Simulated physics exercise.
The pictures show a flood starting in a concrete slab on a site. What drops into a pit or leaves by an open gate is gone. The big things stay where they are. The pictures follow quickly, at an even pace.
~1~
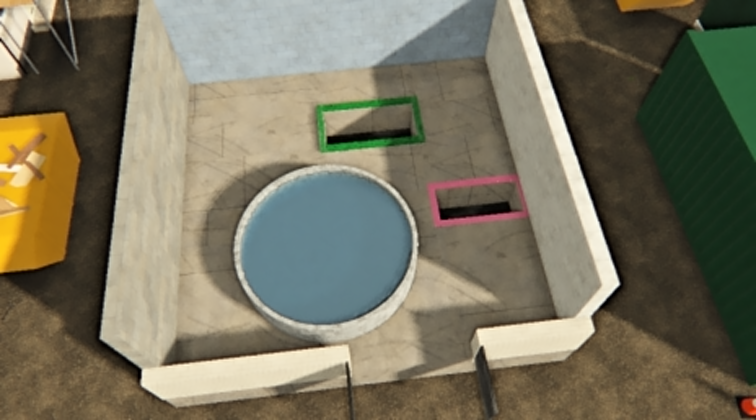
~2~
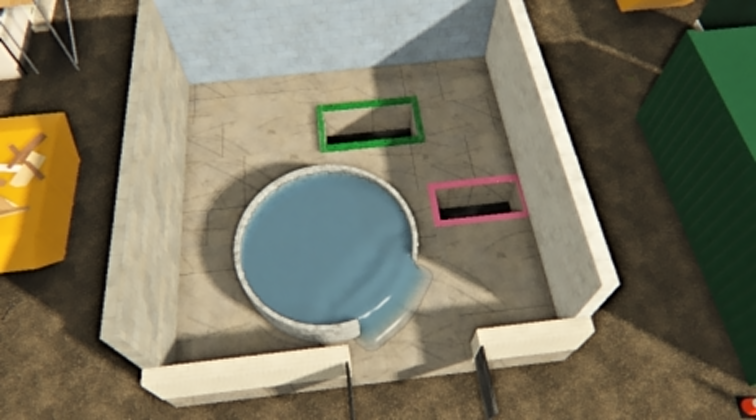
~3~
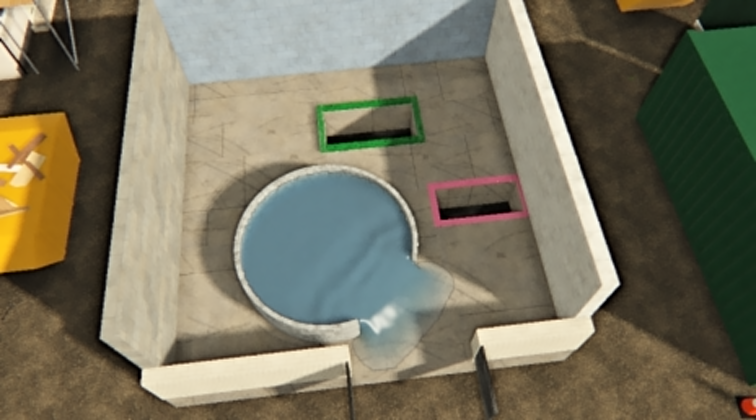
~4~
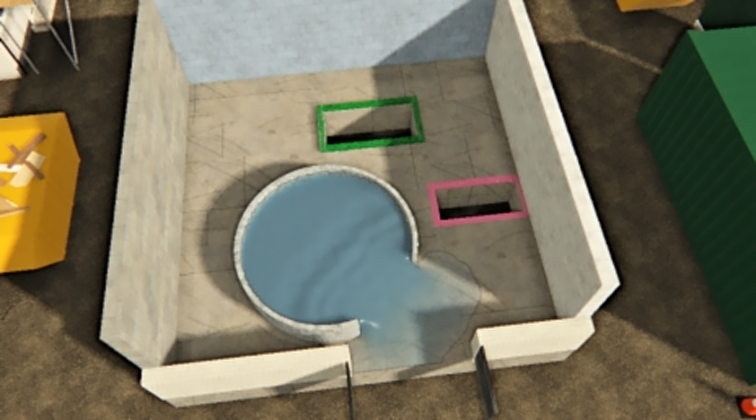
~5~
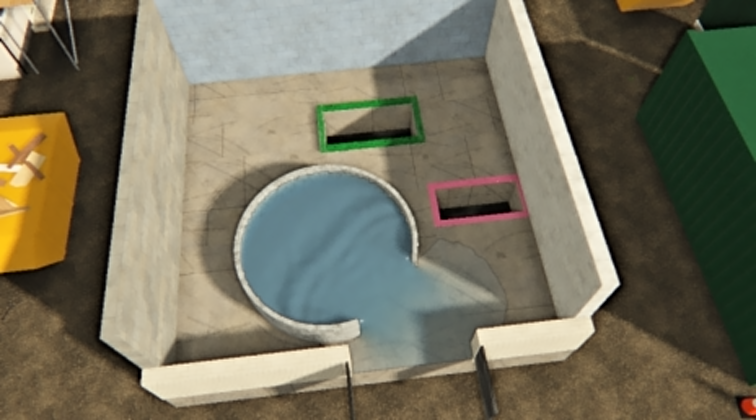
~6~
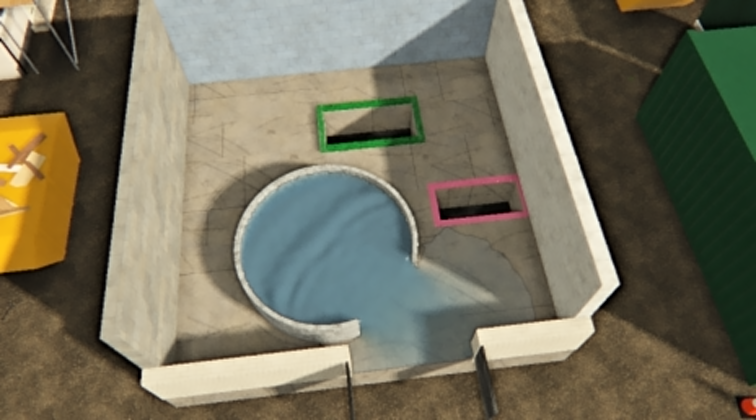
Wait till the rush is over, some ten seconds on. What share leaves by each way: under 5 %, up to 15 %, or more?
In the end: The gate takes above 15 %; the green pit takes not even 5 %; the pink pit takes above 15 %.
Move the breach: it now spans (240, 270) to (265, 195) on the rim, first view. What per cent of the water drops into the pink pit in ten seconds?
Per cent: Pink 12.
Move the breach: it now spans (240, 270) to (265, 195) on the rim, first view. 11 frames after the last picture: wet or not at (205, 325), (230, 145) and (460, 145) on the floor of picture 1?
In that order: Covered, under water, clear.
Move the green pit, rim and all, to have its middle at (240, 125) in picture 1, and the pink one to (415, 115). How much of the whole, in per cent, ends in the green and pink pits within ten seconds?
Roughly, in per cent: Green 0, pink 12.
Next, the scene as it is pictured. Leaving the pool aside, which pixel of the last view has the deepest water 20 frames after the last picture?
Near (546, 334).
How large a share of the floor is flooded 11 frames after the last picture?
Close to 15 %.
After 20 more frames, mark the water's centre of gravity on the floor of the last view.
Around (371, 267).
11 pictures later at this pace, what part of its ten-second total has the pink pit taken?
About 0 per cent.
A moment on, water covers 15 % of the floor; the gate 9 %, the green pit 0 %, the pink pit 0 %.
Next, water covers 15 % of the floor; the gate 17 %, the green pit 0 %, the pink pit 0 %.
Then, water covers 20 % of the floor; the gate 27 %, the green pit 0 %, the pink pit 6 %.
Later, water covers 20 % of the floor; the gate 38 %, the green pit 0 %, the pink pit 16 %.
In the end, water covers 25 % of the floor; the gate 47 %, the green pit 0 %, the pink pit 25 %.
